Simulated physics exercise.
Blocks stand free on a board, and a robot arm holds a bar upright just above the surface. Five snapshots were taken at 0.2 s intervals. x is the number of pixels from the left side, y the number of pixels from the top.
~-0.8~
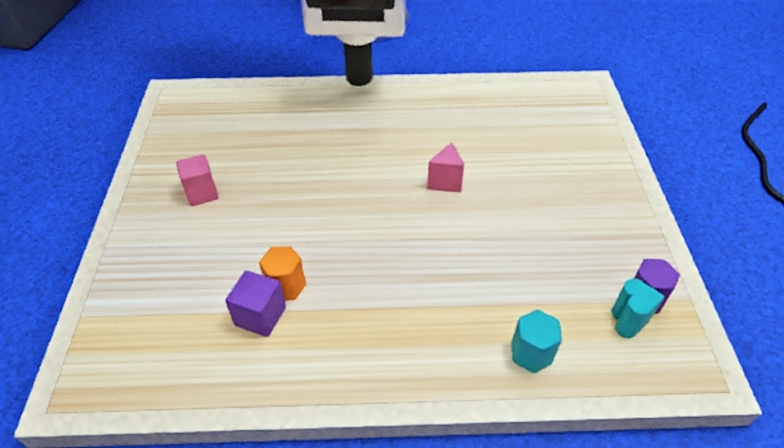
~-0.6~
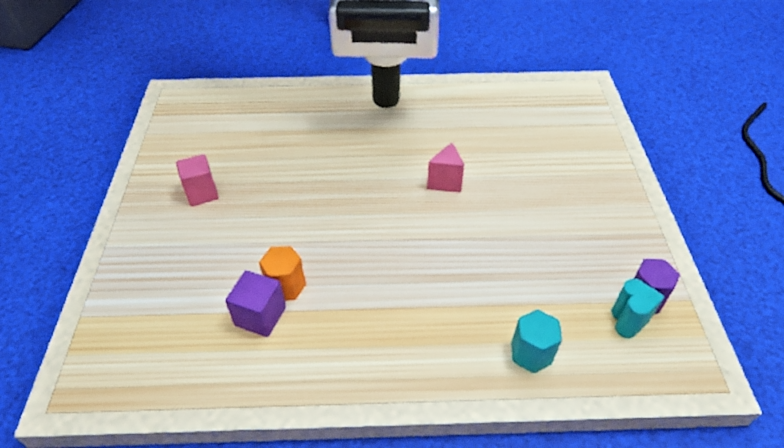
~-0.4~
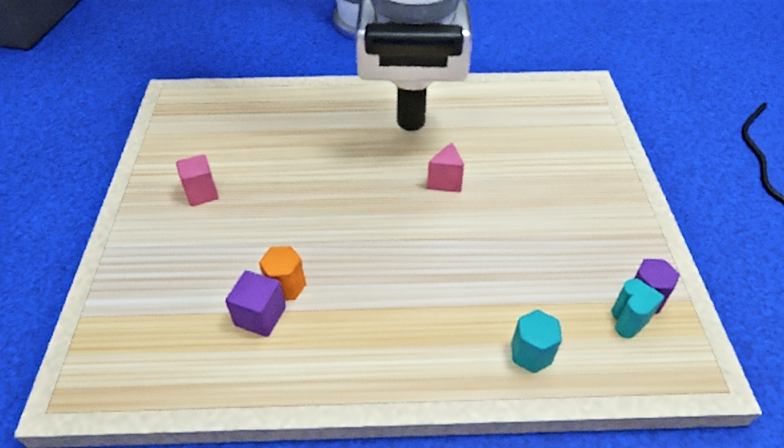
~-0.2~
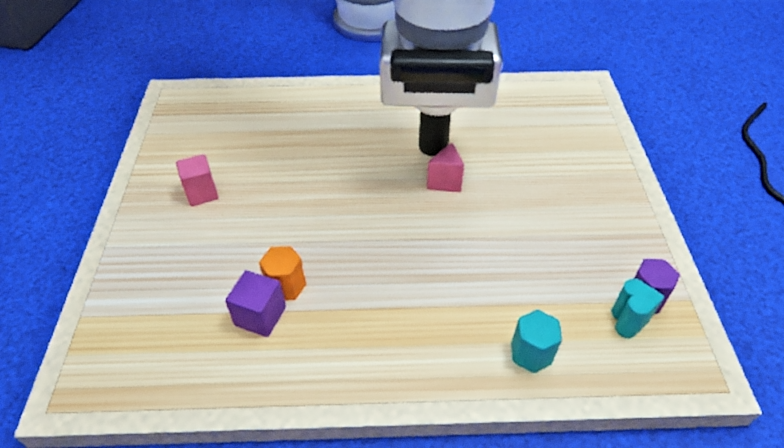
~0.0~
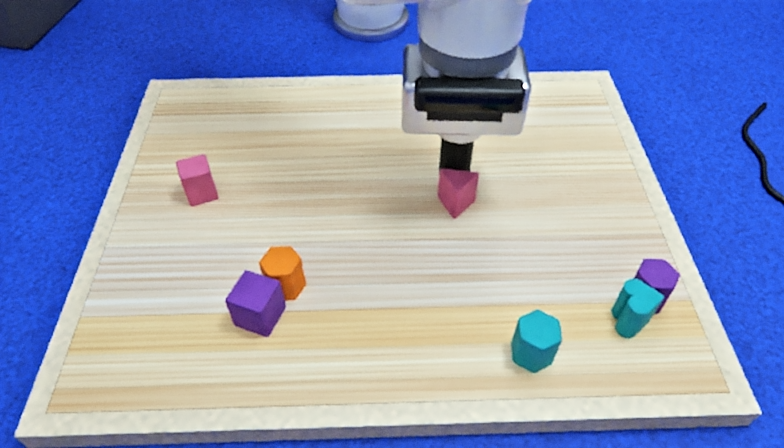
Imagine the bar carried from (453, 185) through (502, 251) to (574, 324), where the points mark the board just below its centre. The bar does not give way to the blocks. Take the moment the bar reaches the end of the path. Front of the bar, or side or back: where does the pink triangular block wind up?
It is no longer ahead.
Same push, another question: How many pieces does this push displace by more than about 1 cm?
Moved: Just one.
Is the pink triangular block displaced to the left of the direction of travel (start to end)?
No.
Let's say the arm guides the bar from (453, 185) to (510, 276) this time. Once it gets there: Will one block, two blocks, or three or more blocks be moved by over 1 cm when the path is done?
The number will come to 1.
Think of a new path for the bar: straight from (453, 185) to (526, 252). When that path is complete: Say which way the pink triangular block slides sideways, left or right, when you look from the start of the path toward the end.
Its sideways move is to the right.
What follows on the original path. One third of the way, bar at (485, 217); pink triangular block at (477, 221), turned 30° clockwise.
Two thirds of the way, bar at (528, 263); pink triangular block at (478, 230), turned 50° clockwise.
At the end, bar at (579, 313); pink triangular block at (478, 230), turned 50° clockwise; turquoise hexagon not moved.
